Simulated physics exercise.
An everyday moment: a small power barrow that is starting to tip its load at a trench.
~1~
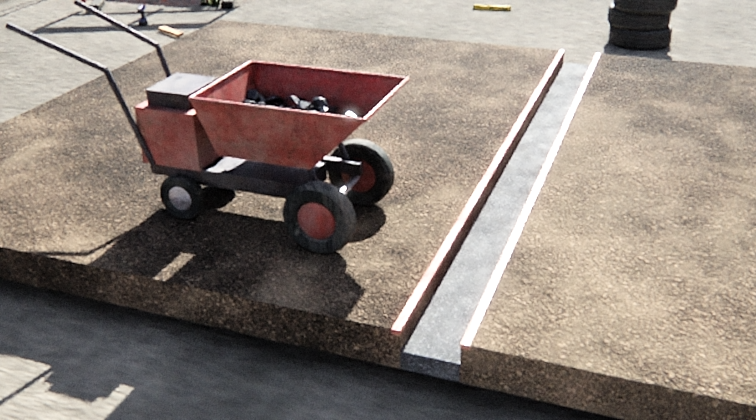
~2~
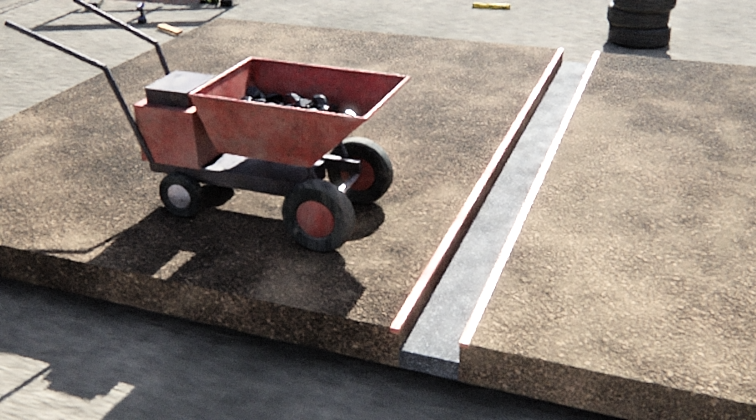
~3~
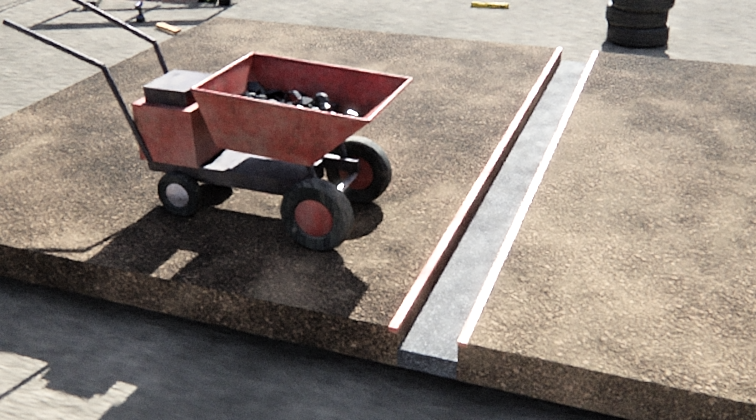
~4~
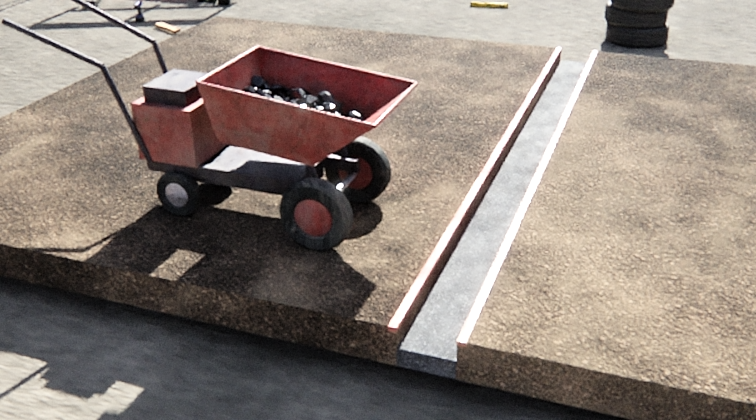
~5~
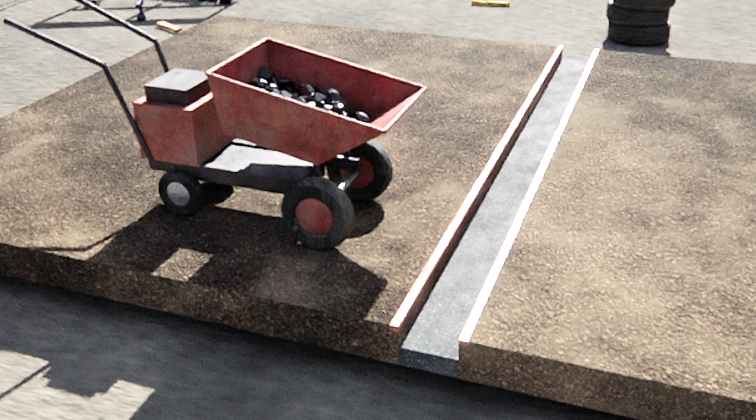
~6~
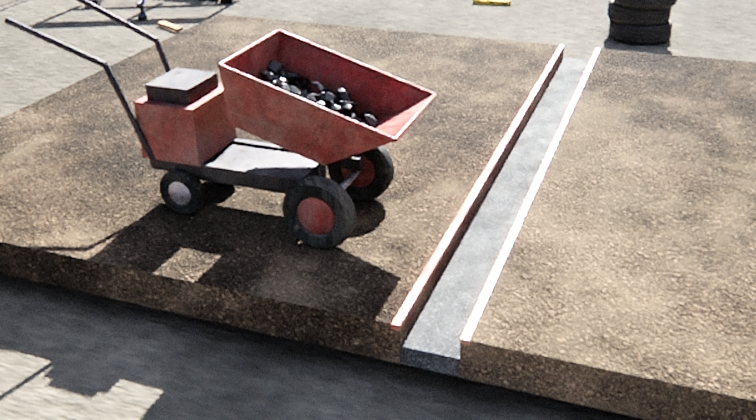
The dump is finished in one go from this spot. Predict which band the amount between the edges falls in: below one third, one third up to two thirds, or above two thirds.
It falls above two thirds.
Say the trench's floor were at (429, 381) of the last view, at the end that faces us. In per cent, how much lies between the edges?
I'd guess about 100 %.
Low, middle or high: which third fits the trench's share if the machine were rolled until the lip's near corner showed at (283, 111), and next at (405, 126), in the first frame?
Below one third; under a third.
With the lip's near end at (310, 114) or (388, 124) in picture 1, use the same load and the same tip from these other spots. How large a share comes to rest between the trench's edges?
Result: 40 in a hundred, then 50 in a hundred.
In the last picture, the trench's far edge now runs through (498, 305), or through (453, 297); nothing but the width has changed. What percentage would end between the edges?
You'd get 90 in a hundred the first time and 40 in a hundred the second.
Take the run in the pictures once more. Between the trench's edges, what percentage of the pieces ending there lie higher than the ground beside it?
Roughly 30 percent of them.
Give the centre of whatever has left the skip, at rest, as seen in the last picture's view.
I'd put the middle somewhere around (477, 247).
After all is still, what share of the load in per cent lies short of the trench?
That share is about 0 percent.
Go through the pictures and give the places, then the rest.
In the first frame, lip of the skip (364, 121), level; top of the load (289, 112), lumps of coal; first edge of the trench (417, 295); far edge (482, 307), the trench under half as wide as the skip, and shallow for its width.
In the second frame, lip of the skip (365, 120), level; top of the load (289, 110).
In the third frame, lip of the skip (368, 122), tipped barely; top of the load (290, 107).
In the fourth frame, lip of the skip (374, 126), tipped a little; top of the load (286, 104).
In the fifth frame, lip of the skip (384, 132), tipped a little; top of the load (273, 94).
In the sixth frame, lip of the skip (395, 140), tipped clearly; top of the load (282, 89); first edge of the trench (416, 290); far edge (482, 302).
Just after the last frame, skip tipped steeply; every one in the skip.
A moment on, skip tipped steeply; the larger part in the skip; roughly a quarter in or heaped over the trench.
Further on, skip tipped right over; about a tenth in the skip; the larger part in or heaped over the trench; about a tenth beyond it.
When it is over, skip tipped right over; about a tenth in the skip; the larger part in or heaped over the trench; about a tenth beyond it.
